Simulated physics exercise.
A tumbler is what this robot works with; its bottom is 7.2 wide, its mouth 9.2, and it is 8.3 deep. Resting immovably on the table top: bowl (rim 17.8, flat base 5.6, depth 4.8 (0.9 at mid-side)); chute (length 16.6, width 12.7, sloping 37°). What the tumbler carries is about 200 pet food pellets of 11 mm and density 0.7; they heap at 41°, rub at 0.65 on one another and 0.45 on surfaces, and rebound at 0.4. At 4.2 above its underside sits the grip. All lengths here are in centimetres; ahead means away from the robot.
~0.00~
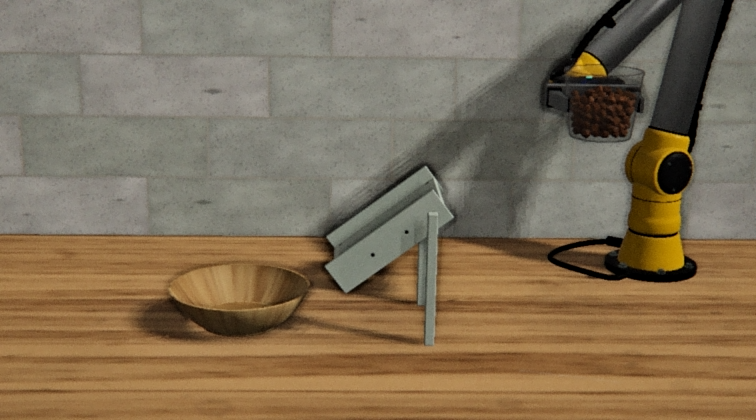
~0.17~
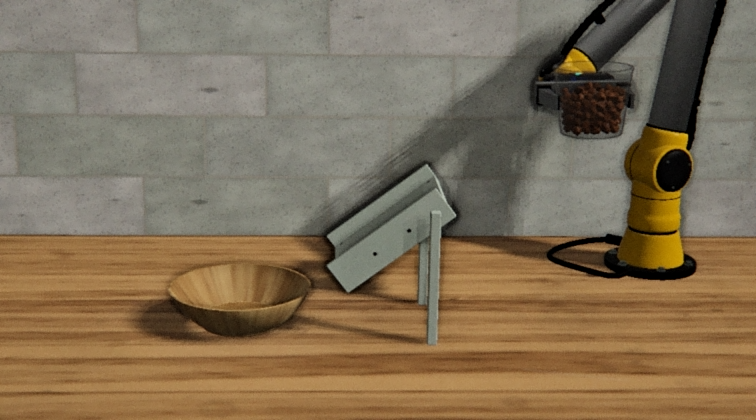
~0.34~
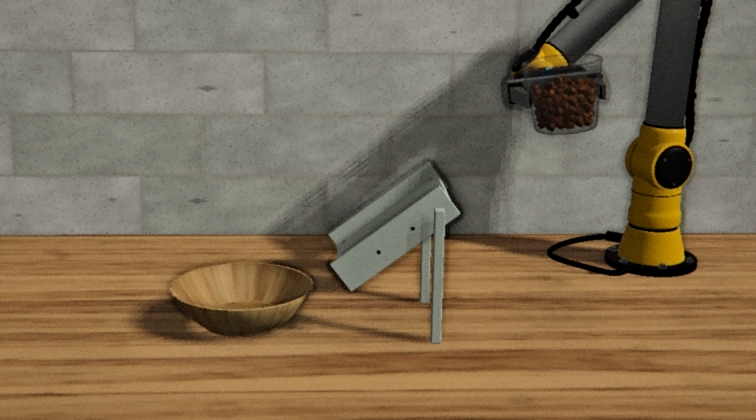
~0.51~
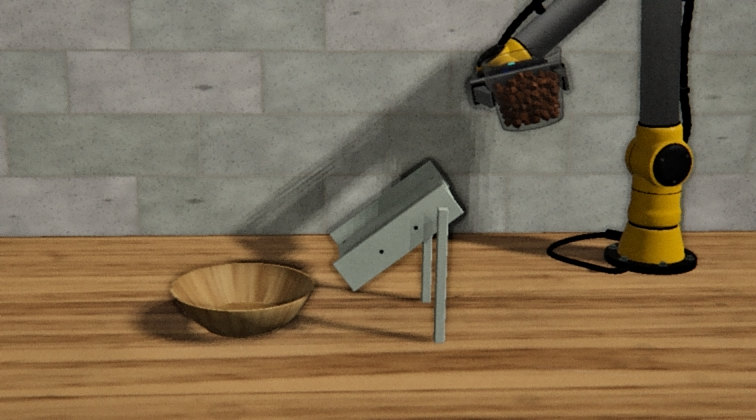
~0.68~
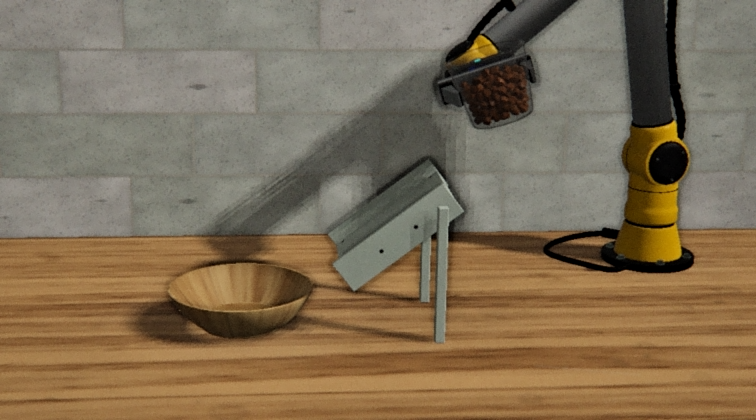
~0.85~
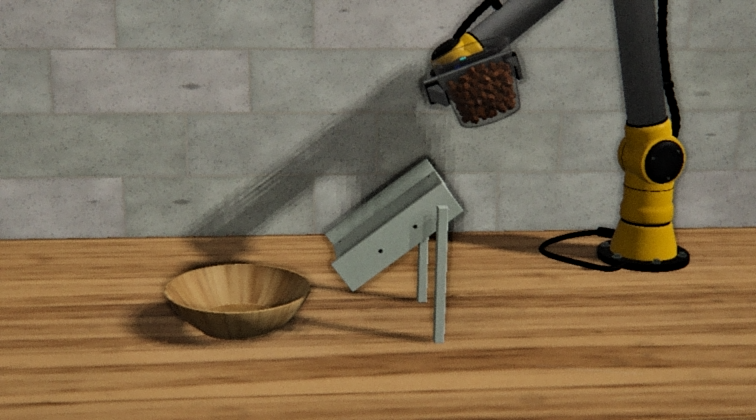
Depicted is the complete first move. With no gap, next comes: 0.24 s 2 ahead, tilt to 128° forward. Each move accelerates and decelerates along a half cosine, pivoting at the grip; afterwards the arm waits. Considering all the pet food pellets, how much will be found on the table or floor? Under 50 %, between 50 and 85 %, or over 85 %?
Under 50 %.
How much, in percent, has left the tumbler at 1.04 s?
Roughly 0 per cent by then.
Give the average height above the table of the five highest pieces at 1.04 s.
They're roughly 34 centimetres up.
By 0.95 s, tilted 57° forward, highest piece 34 above the table; 199 in the tumbler.
By 1.04 s, tilted 118° forward, highest piece 35 above the table; 199 in the tumbler.
By 1.29 s, tilted 128° forward, highest piece 27 above the table; 28 in the tumbler, 14 in the bowl, 3 on the table or floor, 154 on the chute or in flight.
By 2.34 s, tilted 128° forward, highest piece 3 above the table; 127 in the bowl, 72 on the table or floor.
Final count, 127 in the bowl, 72 on the table or floor. That is 36 % on the table or floor.
